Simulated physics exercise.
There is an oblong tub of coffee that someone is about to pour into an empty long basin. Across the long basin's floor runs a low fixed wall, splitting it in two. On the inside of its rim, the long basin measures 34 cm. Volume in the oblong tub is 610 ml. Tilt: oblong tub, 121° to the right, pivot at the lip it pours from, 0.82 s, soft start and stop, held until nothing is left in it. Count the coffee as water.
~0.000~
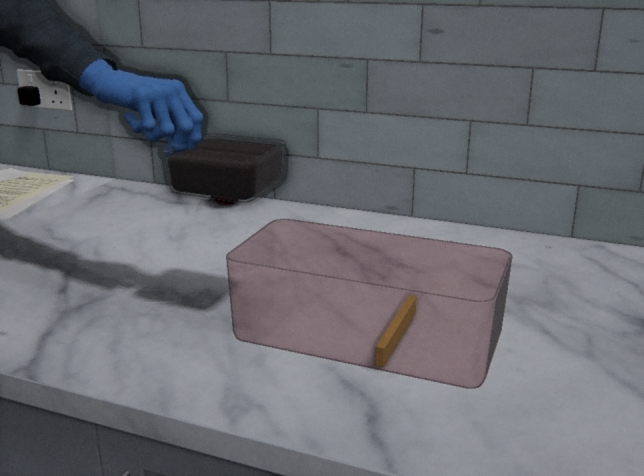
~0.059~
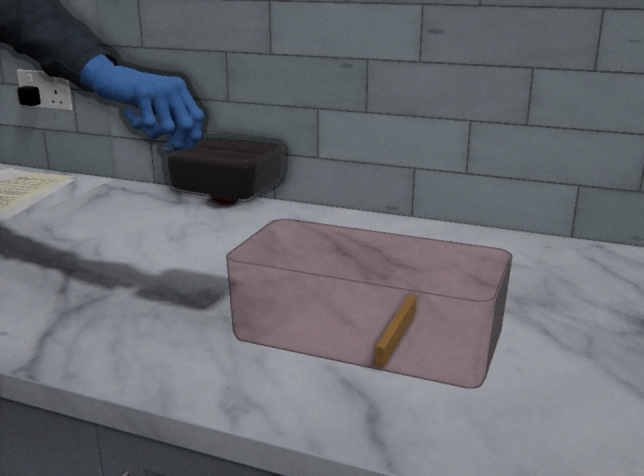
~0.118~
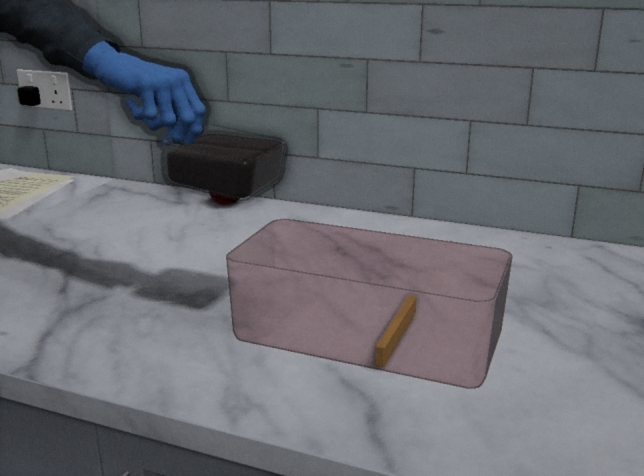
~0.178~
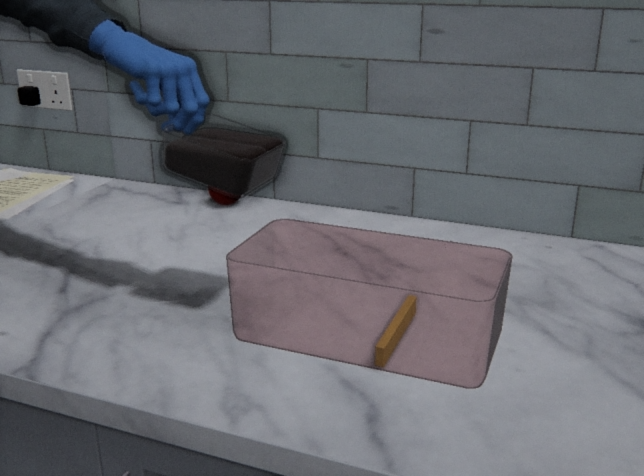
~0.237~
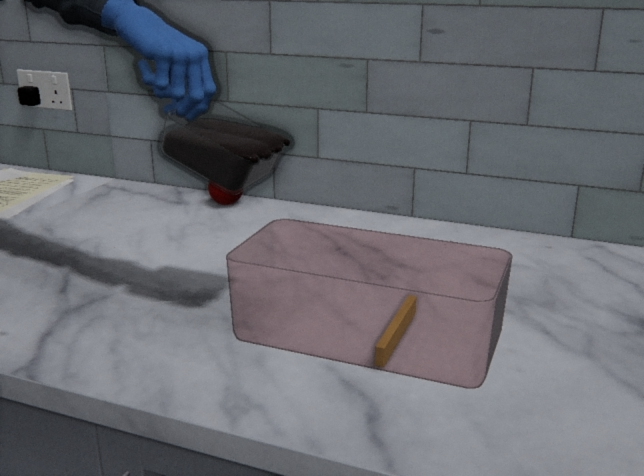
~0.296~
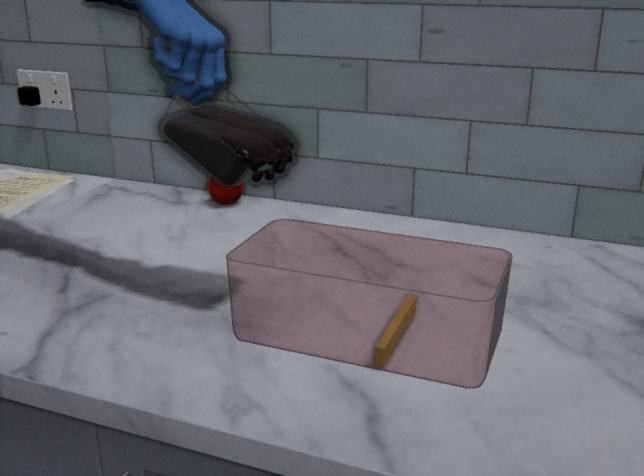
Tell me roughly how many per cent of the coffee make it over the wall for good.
Roughly 20 per cent make it over.
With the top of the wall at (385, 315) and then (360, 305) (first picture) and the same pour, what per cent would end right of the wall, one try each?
Respectively close to 20 and 40 %.
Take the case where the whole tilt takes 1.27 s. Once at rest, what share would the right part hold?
That would give about 20 percent.
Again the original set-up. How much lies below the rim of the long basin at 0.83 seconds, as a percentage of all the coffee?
Around 90 per cent of the whole.
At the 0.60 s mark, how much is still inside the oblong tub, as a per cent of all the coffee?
Roughly 9 %.
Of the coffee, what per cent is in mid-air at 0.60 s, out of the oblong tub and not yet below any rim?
Around 52 percent.
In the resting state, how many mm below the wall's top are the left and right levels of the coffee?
14 mm left, 22 mm right.
Then, 0.60 s in, the tilt is 101° and 9 per cent is still to pour, 39 is left of the wall and 1 right of it.
Then, 0.83 s in, the tilt is 121° and 0 per cent is still to pour, 77 is left of the wall and 13 right of it.
Then, 1.06 s in, the tilt is 121° and 0 per cent is still to pour, 76 is left of the wall and 20 right of it.
Then, 1.32 s in, the tilt is 121° and 0 per cent is still to pour, 76 is left of the wall and 20 right of it.
Finally, 76 per cent lies left of the wall, 20 right of it and 4 outside.
